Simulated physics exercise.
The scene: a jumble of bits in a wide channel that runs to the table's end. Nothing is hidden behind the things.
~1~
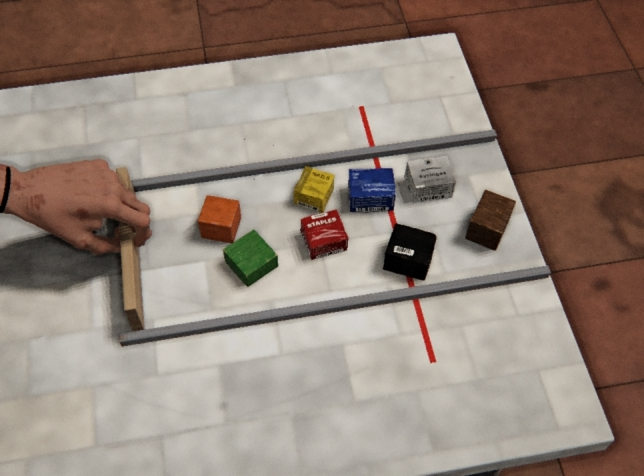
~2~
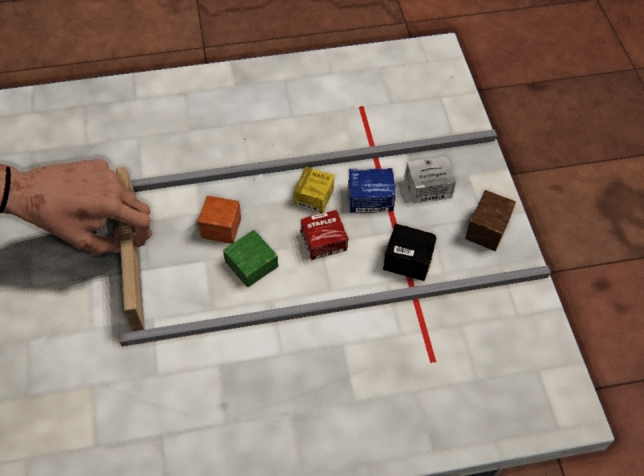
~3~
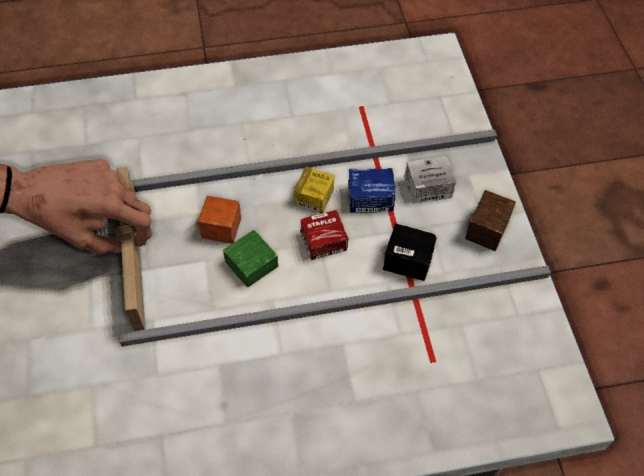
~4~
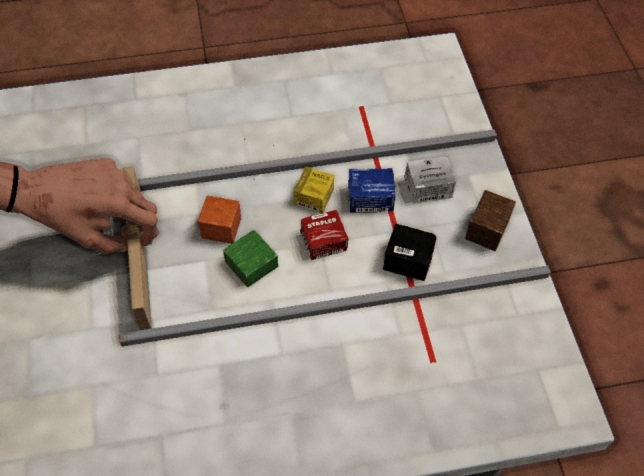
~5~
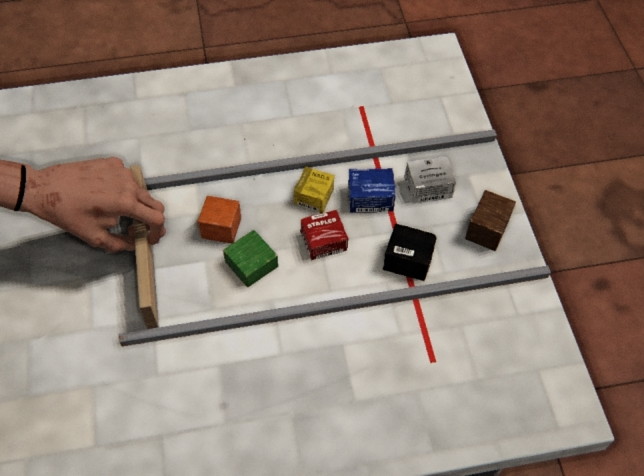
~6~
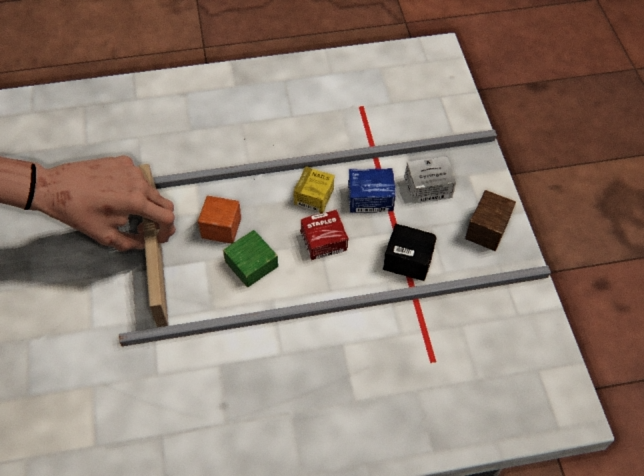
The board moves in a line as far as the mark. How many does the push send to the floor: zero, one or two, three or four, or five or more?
As it turns out, the number that fall off is zero.
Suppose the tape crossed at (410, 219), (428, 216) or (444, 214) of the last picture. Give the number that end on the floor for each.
The counts: 1, 1 and 2.
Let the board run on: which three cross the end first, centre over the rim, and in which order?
In order: The white box, then the blue box, then the brown block.
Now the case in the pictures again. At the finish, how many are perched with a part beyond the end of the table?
Overhanging: 1.
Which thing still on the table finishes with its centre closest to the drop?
The white box.
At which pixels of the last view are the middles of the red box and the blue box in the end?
First (448, 210), then (469, 171).
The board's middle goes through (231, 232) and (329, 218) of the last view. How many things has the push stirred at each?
2 and 6.
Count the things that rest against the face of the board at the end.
2 of them.
Early on, none off yet; brown block at rest near (490, 220); white box at rest near (430, 180); black box at rest near (410, 252).
Finally, the number that fall off is zero.
